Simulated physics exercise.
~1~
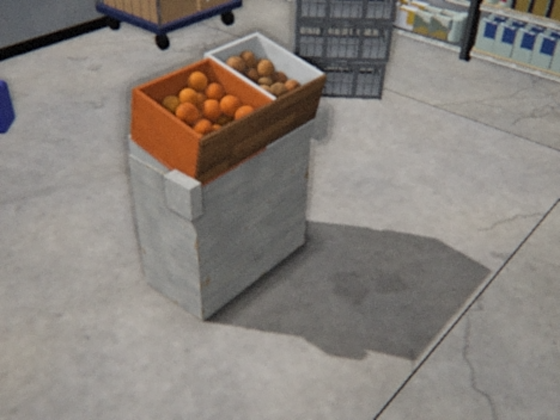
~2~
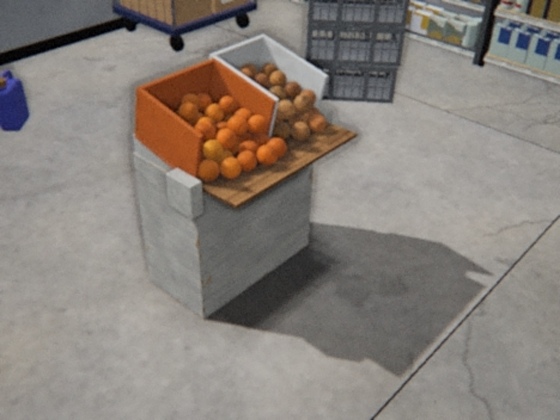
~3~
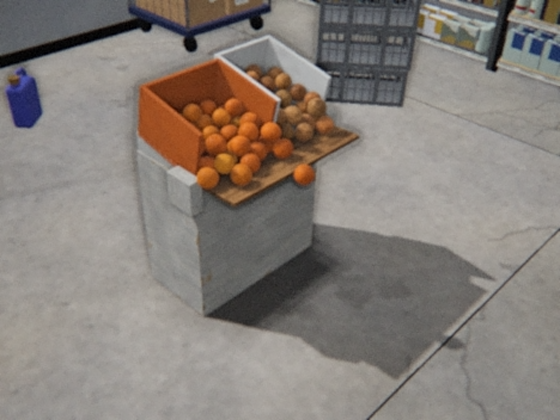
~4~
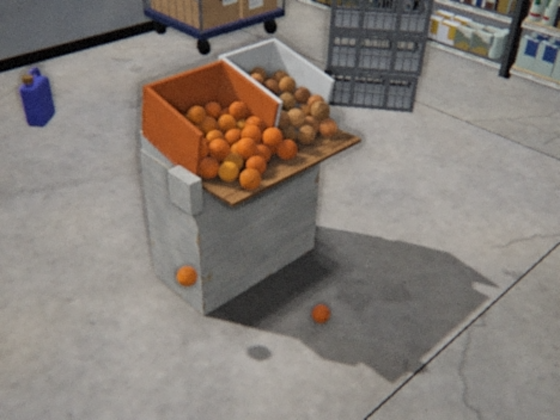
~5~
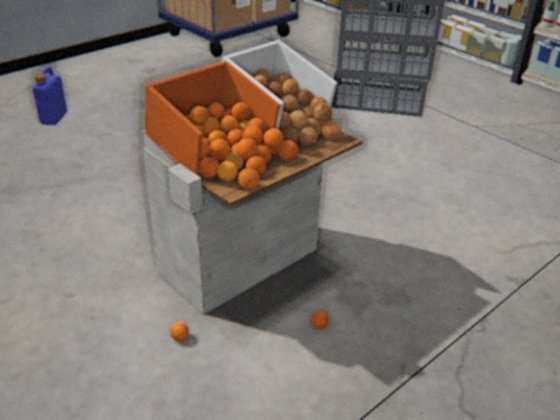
A pale grey block stands on the concrete floor of a storeroom, seen from above at an angle, carrying an orange hopper of oranges on the left and a white hopper of brownish onions behind it to the right. Crates, a loaded trolley and shelves stand behind, with a blue jug at the left. The wooden flap across the front drops flat, and the oranges and onions slump forward onto it. Two oranges then fall off the edge and drop to the floor. They end up lying apart in front of the block, while the onions all stay up.
